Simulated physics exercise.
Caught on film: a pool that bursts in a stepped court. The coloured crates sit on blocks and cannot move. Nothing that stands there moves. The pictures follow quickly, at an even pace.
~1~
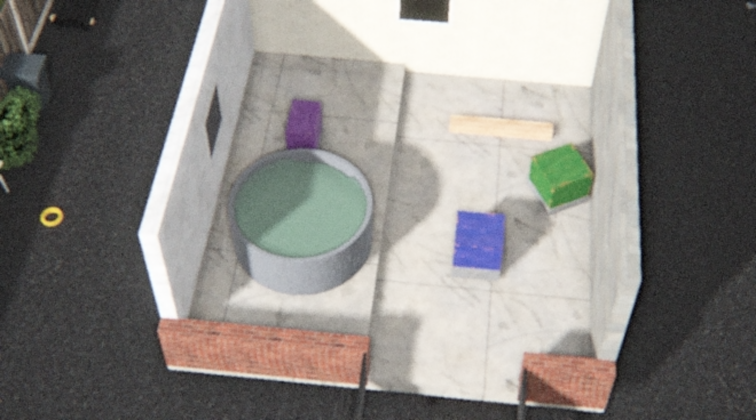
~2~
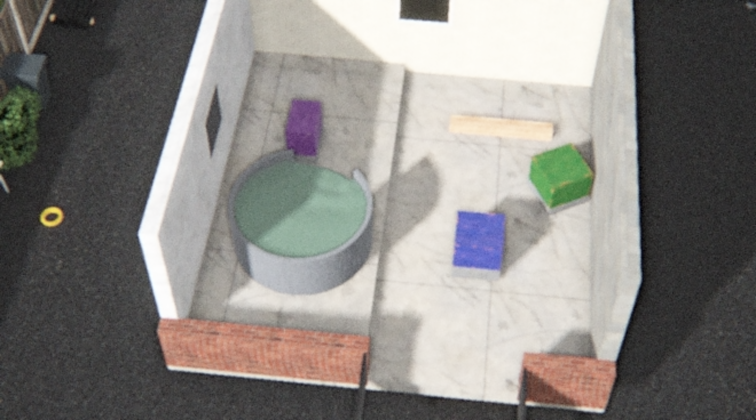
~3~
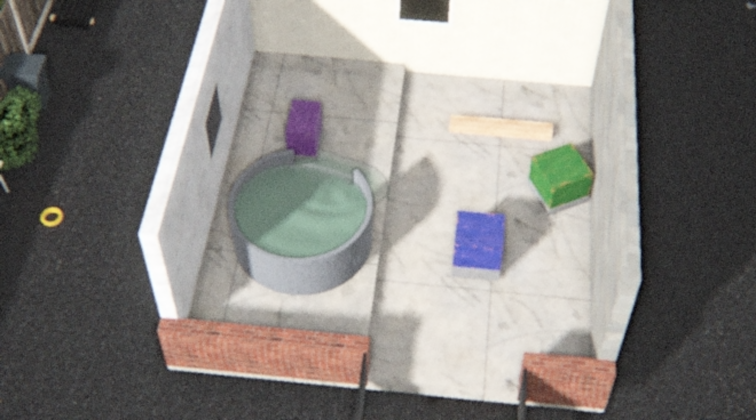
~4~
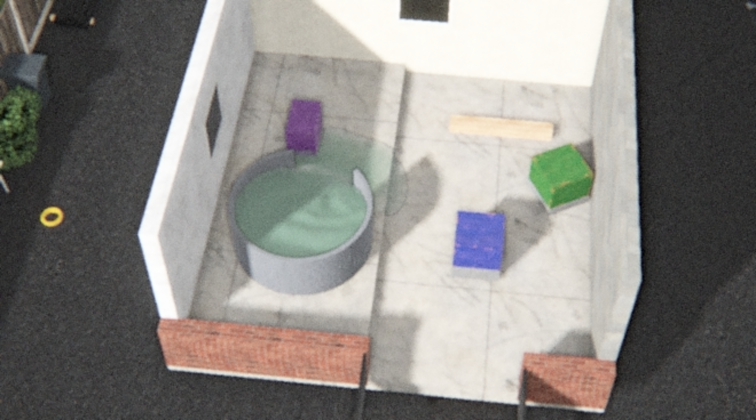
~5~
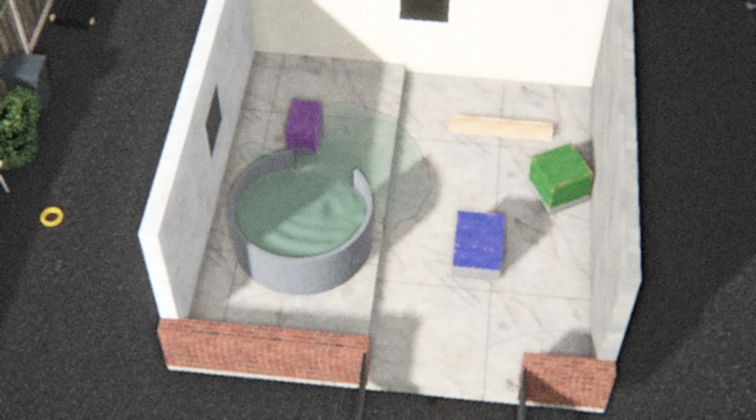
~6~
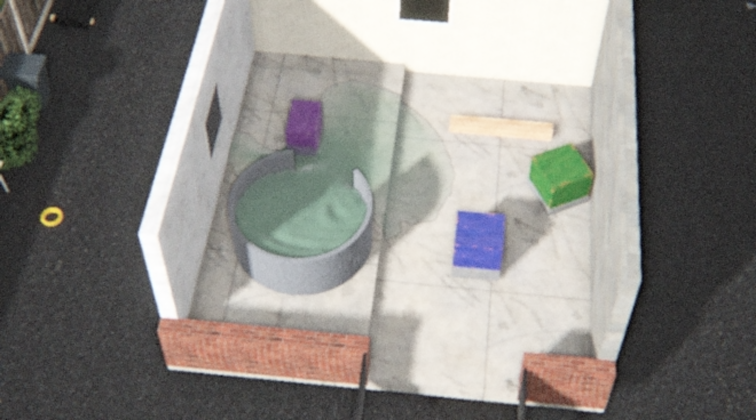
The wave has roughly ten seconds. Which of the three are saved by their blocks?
One by one: The blue crate keeps dry; the purple crate is soaked; the green crate is soaked.
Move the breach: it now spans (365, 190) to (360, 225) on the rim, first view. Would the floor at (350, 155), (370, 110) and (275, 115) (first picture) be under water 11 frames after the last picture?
As listed: Dry, no water, clear.
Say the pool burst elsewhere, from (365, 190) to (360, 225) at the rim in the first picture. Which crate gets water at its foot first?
I say the crate marked blue.
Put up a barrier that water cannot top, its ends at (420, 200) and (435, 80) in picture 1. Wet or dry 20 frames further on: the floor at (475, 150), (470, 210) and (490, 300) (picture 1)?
As listed: Free of water, clear, dry.
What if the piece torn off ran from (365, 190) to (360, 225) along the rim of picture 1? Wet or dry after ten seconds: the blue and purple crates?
One by one: Blue crate is topped, purple crate is spared.
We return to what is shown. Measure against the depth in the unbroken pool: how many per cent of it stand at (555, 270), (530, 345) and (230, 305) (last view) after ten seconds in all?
About 2, 6 and 4 per cent.
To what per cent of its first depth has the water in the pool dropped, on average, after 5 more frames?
I make it 62 per cent.
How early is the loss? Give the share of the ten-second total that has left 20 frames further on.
Close to 0 %.
A moment on, water covers 35 % of the floor; the blue crate not reached, the purple crate water round its plinth, the green crate not reached.
Next, water covers 50 % of the floor; the blue crate water round its plinth, the purple crate water round its plinth, the green crate water round its plinth.
Then, water covers 60 % of the floor; the blue crate water round its plinth, the purple crate water round its plinth, the green crate water round its plinth.
Later, water covers 85 % of the floor; the blue crate water round its plinth, the purple crate water round its plinth, the green crate water round its plinth.
In the end, water covers 95 % of the floor; the blue crate stayed above the water, the purple crate was topped, the green crate was topped.
